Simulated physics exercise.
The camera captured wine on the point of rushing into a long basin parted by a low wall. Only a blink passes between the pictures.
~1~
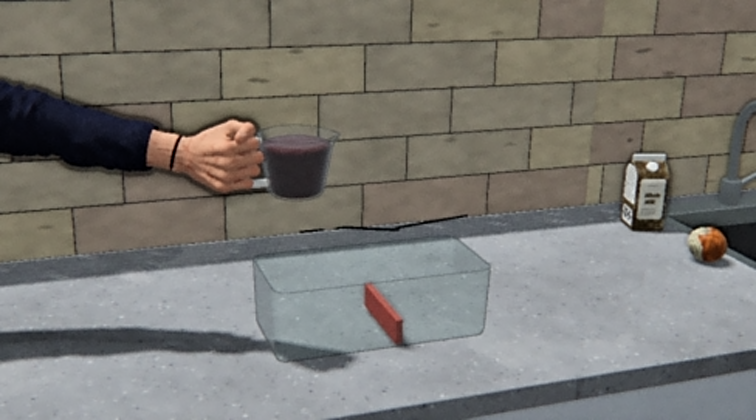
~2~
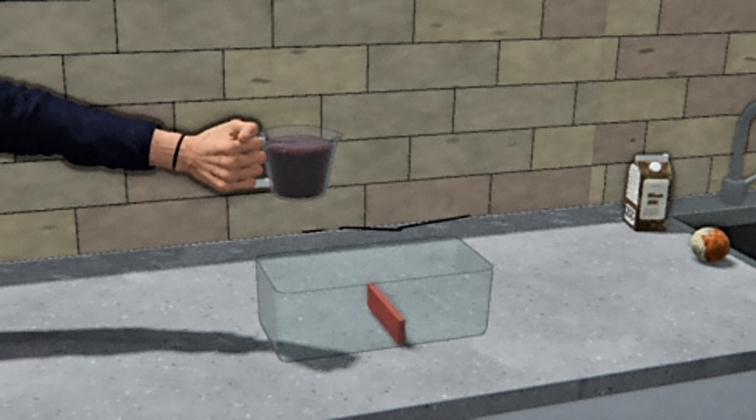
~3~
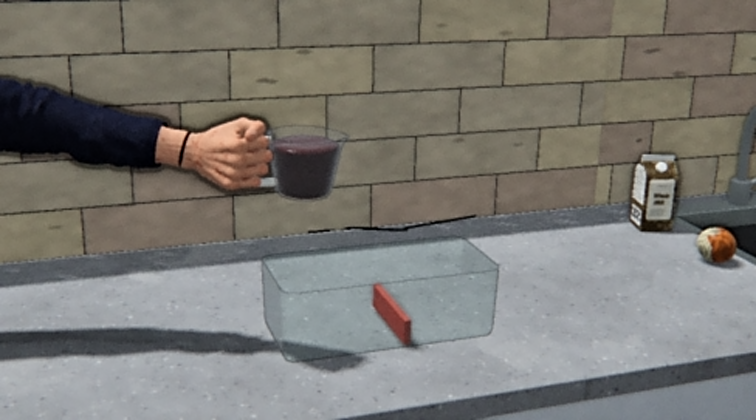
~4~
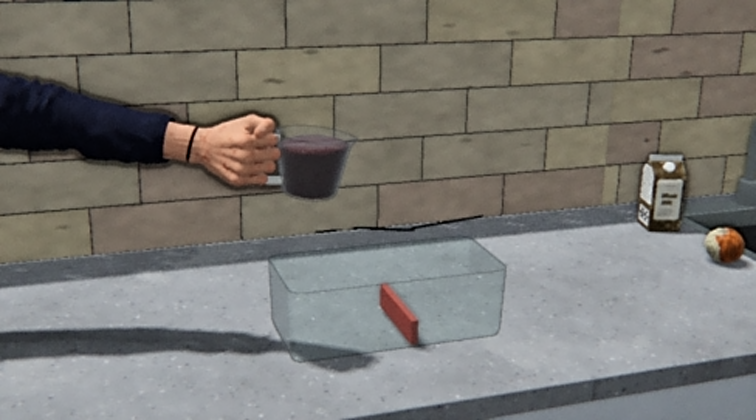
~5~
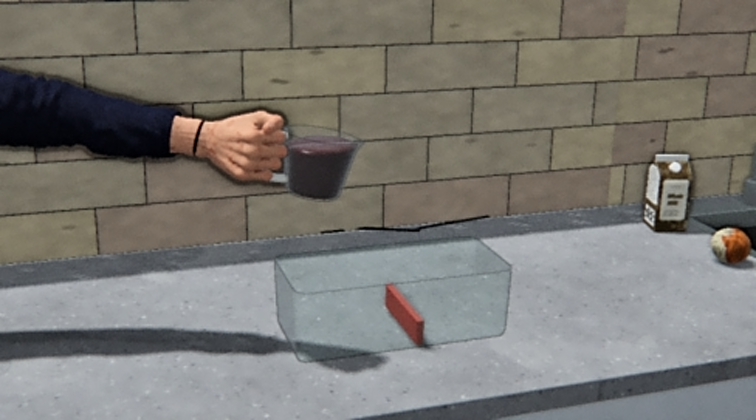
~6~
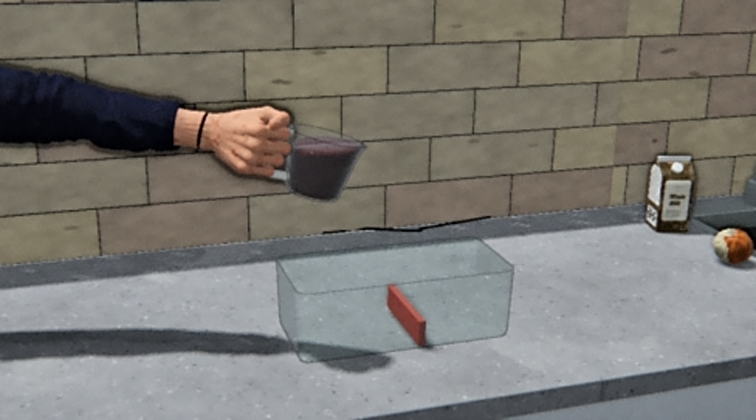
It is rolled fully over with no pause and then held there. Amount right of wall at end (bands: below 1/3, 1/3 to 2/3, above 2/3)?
The share right of the wall will be moderate, one third to two thirds.
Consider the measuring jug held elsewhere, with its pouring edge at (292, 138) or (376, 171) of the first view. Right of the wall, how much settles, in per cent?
First try: Near 5 percent; second try: Near 90 percent.
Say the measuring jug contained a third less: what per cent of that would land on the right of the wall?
Roughly 20 %.
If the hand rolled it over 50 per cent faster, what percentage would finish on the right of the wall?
I'd estimate about 40 percent ends up there.
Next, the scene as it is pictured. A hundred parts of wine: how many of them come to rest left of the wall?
Roughly 50 %.
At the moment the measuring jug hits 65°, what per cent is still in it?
About 60 per cent.
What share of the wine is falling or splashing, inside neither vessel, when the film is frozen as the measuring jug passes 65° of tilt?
Estimate: Some 25 per cent.
A moment on, the measuring jug is tipped part way and 60 per cent is still to pour, 4 is left of the wall and 12 right of it.
Next, the measuring jug is tipped on its side and 9 per cent is still to pour, 29 is left of the wall and 49 right of it.
Then the measuring jug is tipped right over and 0 per cent is still to pour, 48 is left of the wall and 50 right of it.
Later the measuring jug is tipped right over and 0 per cent is still to pour, 48 is left of the wall and 51 right of it.
In the end 48 per cent lies left of the wall, 51 right of it and 2 outside.
